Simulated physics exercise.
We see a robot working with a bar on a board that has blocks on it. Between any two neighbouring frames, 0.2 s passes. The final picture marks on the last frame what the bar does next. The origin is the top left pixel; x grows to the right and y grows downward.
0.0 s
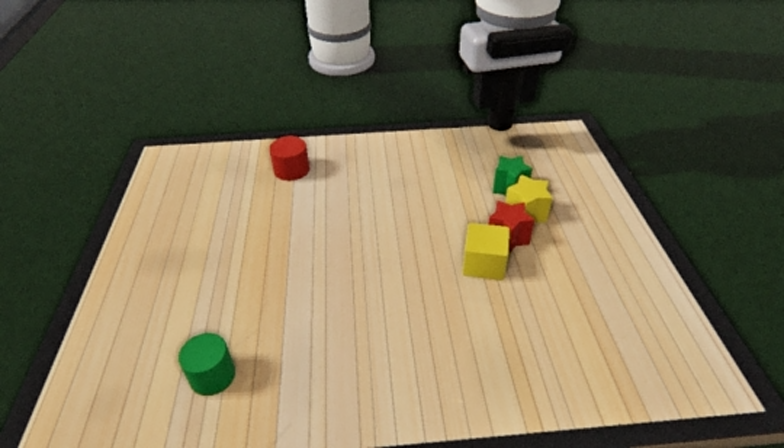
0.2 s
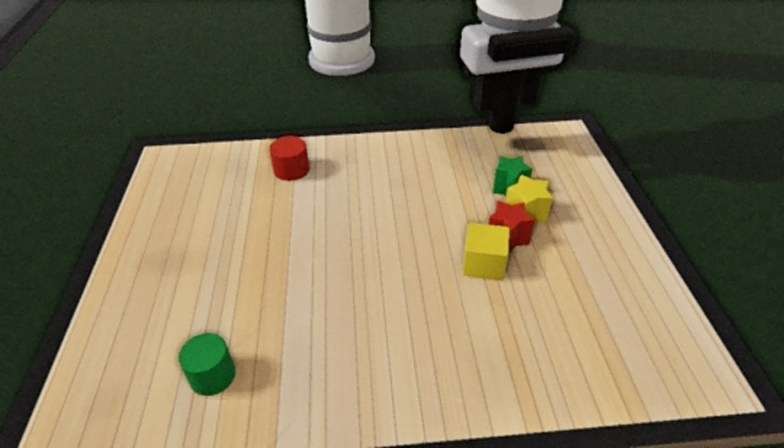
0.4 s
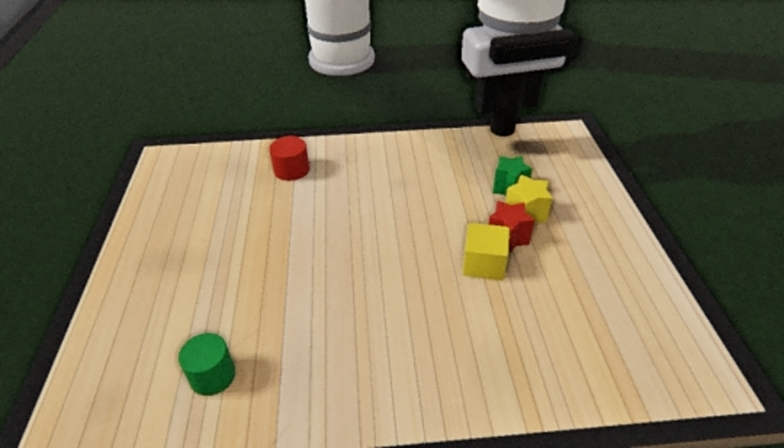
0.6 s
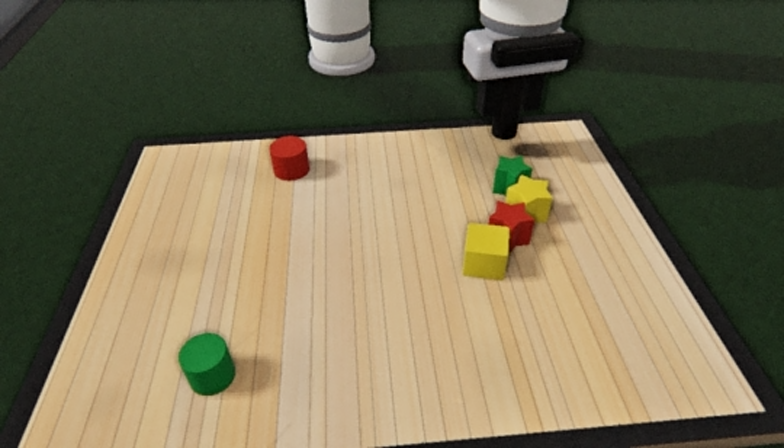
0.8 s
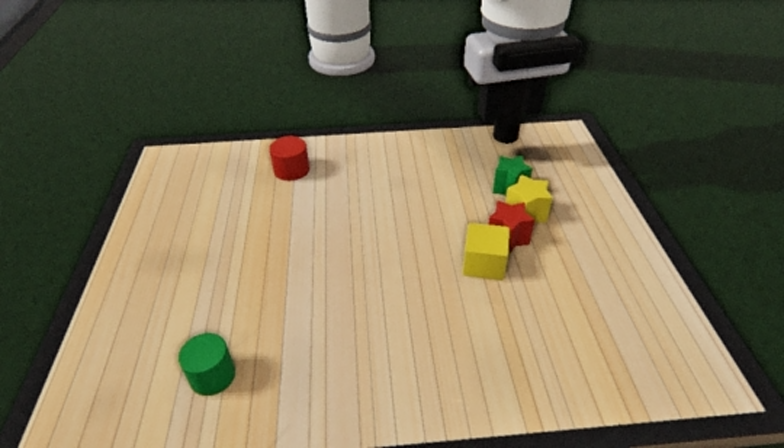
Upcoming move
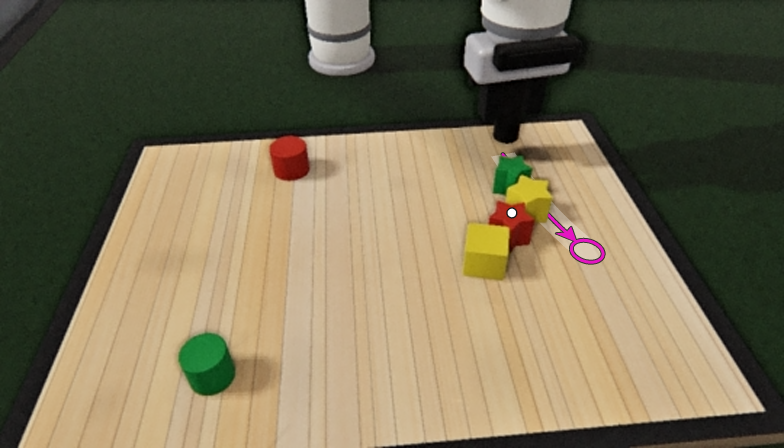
A robot arm with a dark bar moves very slightly down and to the right at the far edge of a wooden board, while the yellow cube, red, yellow and green stars, and red and green cylinders stay still.
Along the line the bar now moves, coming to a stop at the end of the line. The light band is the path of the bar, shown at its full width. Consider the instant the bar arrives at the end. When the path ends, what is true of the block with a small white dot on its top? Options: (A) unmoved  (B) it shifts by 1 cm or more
B: It shifts by 1 cm or more.
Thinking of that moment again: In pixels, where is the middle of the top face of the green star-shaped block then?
When the path ends, it will be at (511, 176).
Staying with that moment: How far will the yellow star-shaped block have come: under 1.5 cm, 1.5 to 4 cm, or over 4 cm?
From 1.5 to 4 cm.
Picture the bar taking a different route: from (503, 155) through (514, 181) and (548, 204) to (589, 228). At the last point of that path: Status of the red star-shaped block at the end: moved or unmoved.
It gets displaced.
The drawn path runs from (503, 155) through (524, 184) and (550, 216) to (587, 251); the dot is on the red star-shaped block.
On the path given first. One third of the way, bar (527, 166); green star-shaped block (512, 171), turned 45° clockwise; yellow star-shaped block (530, 193), turned 20° anticlockwise.
Two thirds of the way, bar (555, 199); yellow square block (483, 241); red star-shaped block (514, 222); green star-shaped block (511, 176), turned 85° clockwise; yellow star-shaped block (532, 202), turned 35° anticlockwise.
At the end, bar (593, 232); yellow square block (481, 243); red star-shaped block (513, 224); green star-shaped block (511, 176), turned 85° clockwise; yellow star-shaped block (536, 205).
